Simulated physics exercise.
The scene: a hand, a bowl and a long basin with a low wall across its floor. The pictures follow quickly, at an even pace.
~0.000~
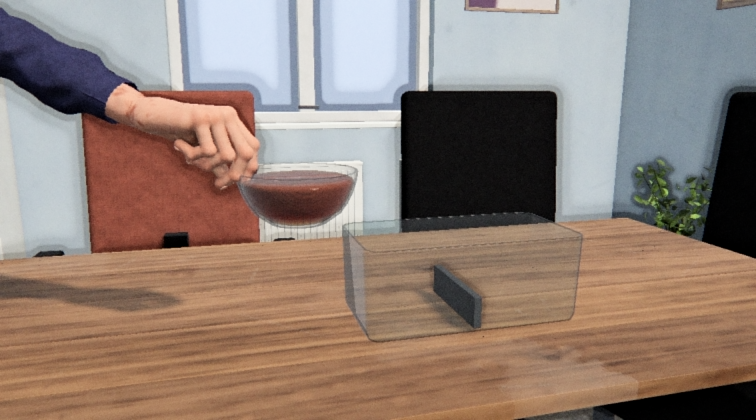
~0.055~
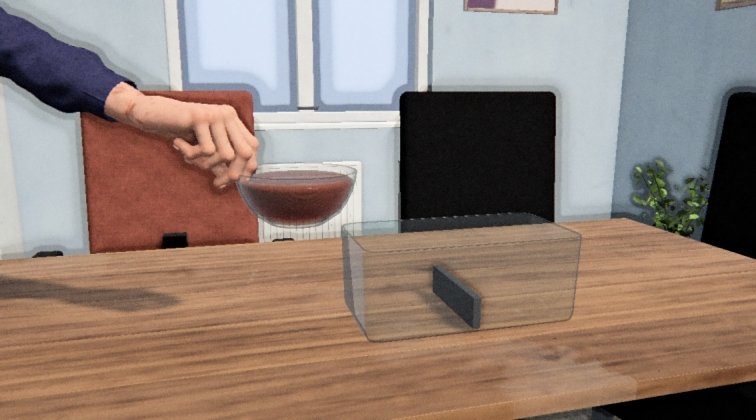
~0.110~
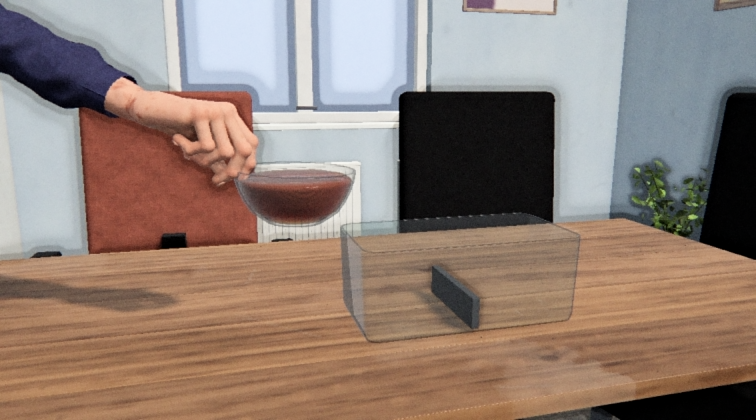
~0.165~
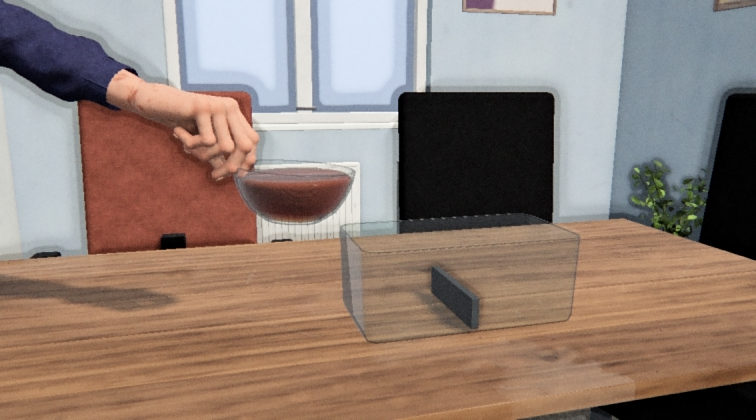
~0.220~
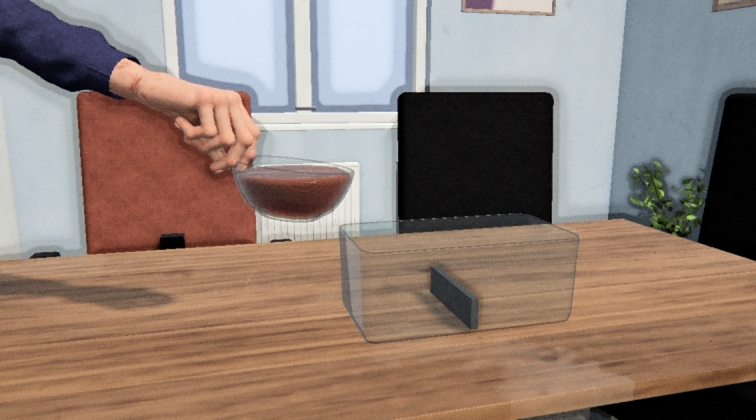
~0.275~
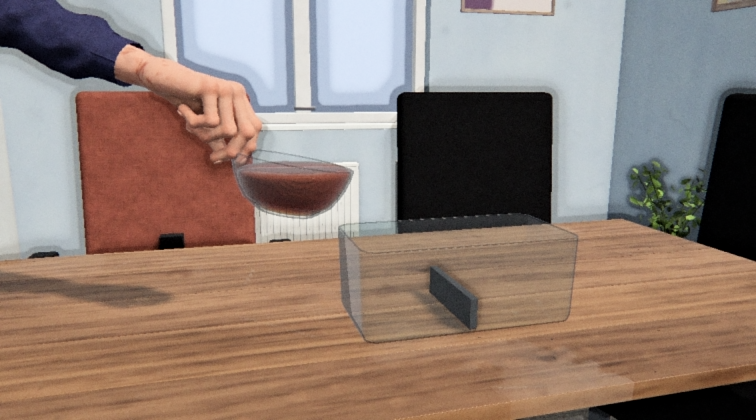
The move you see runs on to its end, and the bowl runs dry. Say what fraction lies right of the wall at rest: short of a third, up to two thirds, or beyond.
In the end under a third is right of the wall.
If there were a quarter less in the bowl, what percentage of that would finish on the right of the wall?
Roughly 5 in a hundred.
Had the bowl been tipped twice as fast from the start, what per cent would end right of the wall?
About 15 per cent.
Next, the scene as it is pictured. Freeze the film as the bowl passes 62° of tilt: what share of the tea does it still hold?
It comes to 45 per cent or so.
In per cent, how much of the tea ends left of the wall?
It comes to 95 per cent or so.
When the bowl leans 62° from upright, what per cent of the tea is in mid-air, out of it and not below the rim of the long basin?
Close to 35 per cent.
A moment on, the bowl is tipped part way and 43 per cent is still to pour, 21 is left of the wall and 0 right of it.
Next, the bowl is tipped on its side and 1 per cent is still to pour, 87 is left of the wall and 4 right of it.
Then the bowl is tipped right over and 0 per cent is still to pour, 94 is left of the wall and 5 right of it.
Later the bowl is tipped right over and 0 per cent is still to pour, 94 is left of the wall and 5 right of it.
In the end 94 per cent lies left of the wall, 6 right of it and 1 outside.
